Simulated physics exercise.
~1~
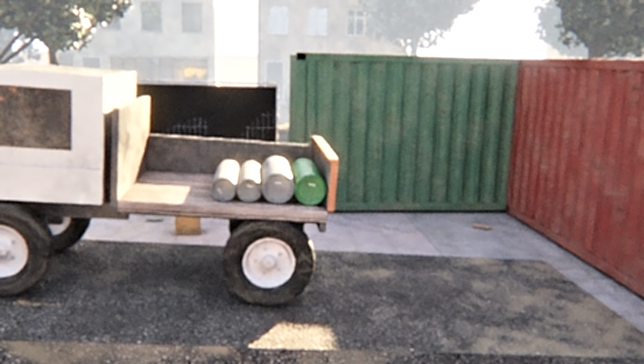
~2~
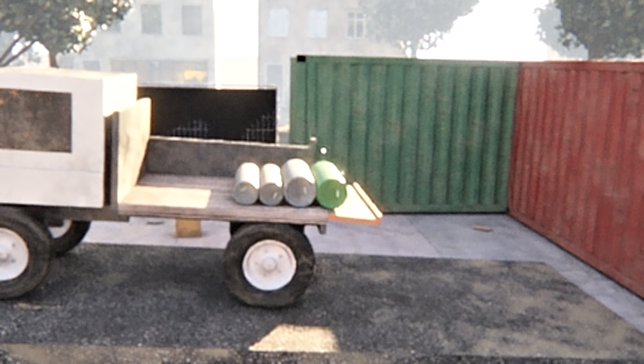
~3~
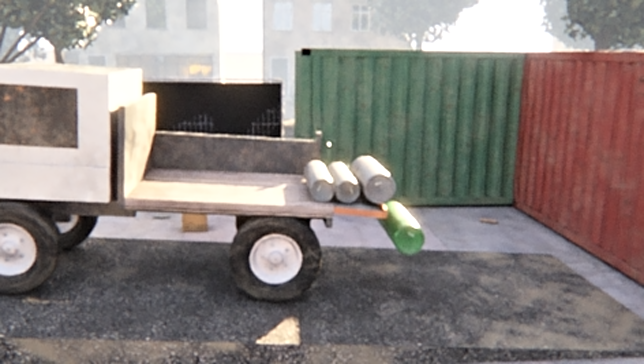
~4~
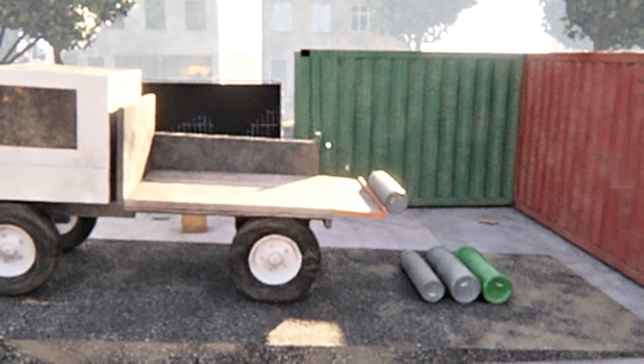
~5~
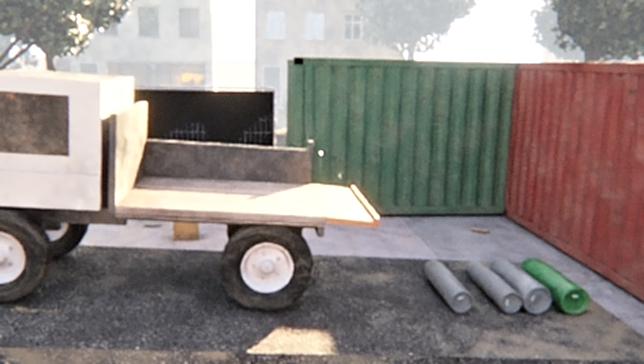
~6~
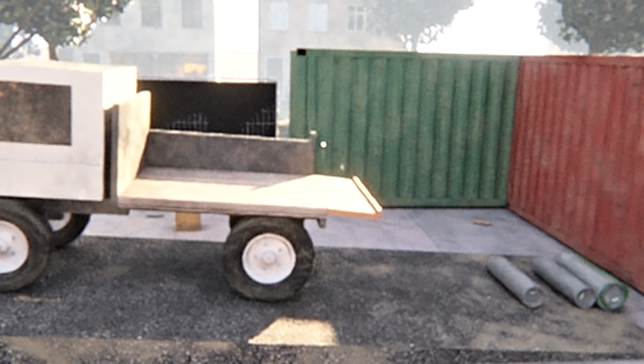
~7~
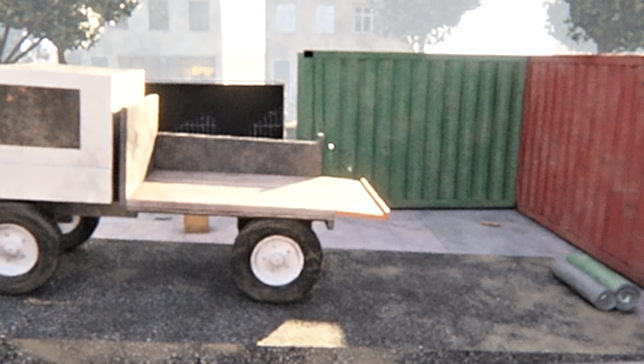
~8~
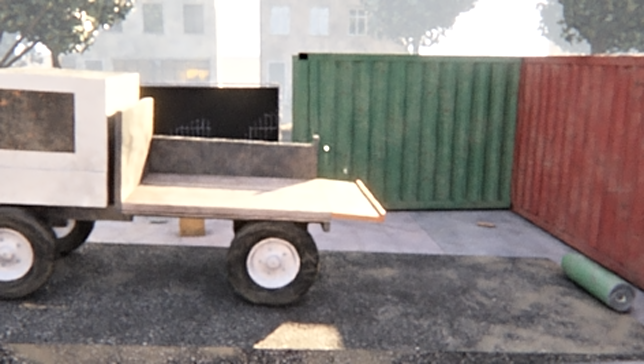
The clip opens on a pale pick-up seen from the side, with three grey cylinders and a green one lying against its raised tailgate, and green and red containers behind. The gate swings down, and the cylinders begin rolling right onto it. The green one leads and drops off the edge, and the grey ones follow it to the ground. All four roll away to the right, towards the red container. One after another the grey cylinders pass out of view, until only the green one remains in sight, lying at the lower right beyond the empty truck bed.
